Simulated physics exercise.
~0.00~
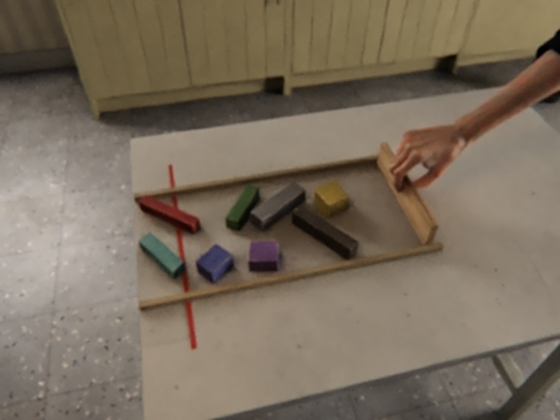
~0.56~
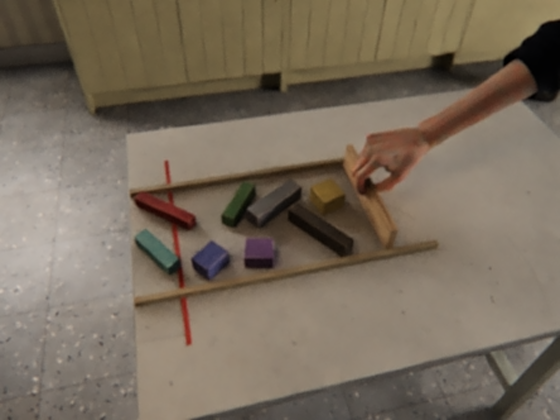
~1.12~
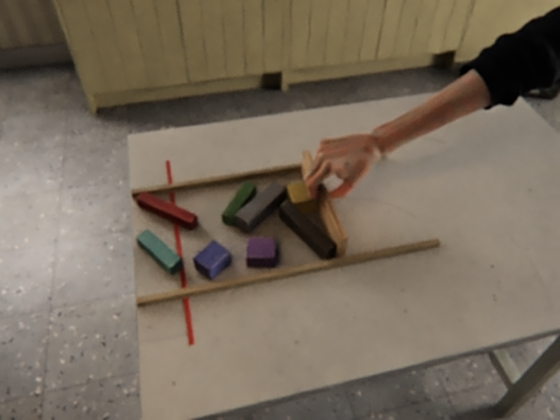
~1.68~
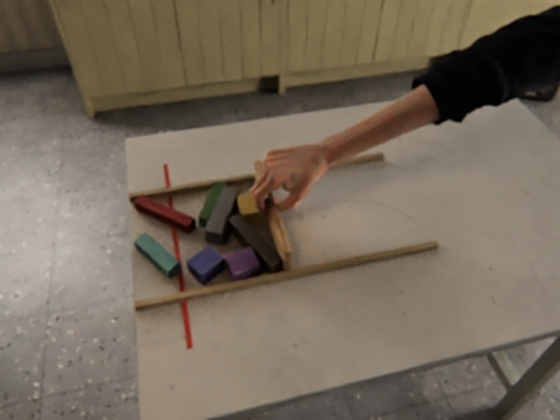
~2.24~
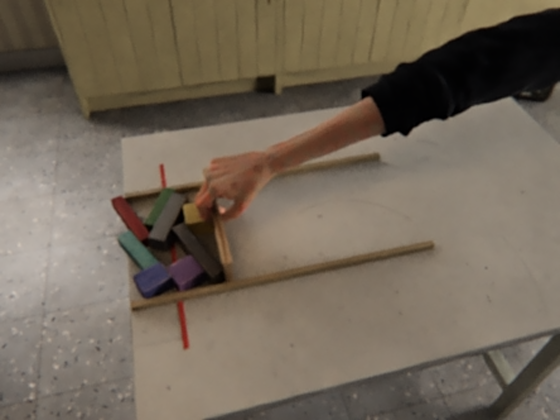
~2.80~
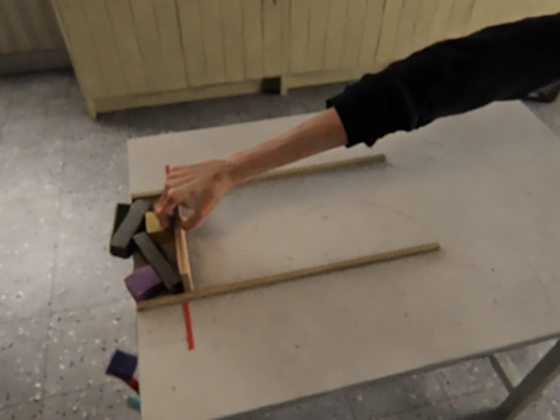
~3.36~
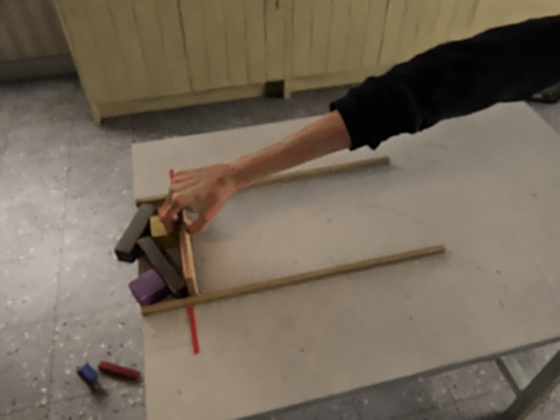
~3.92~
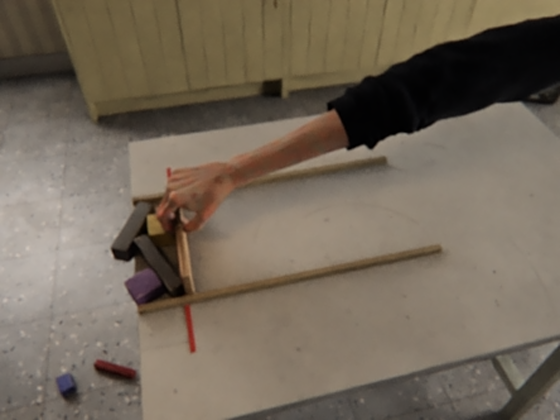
A hand reaching in from the right holds a wooden board upright between two thin rails on a pale tabletop, seen from above at an angle, with yellow cabinets and a speckled floor behind. Red, turquoise, green, blue, purple, grey, yellow and dark brown blocks lie scattered near a red tape line at the left. The hand pushes the board left, gathering the pieces into a cluster and driving them over the table's edge. The board stops near the tape as several pieces drop. Red and blue ones rest on the floor, while yellow, purple and dark pieces stay crowded at the edge.
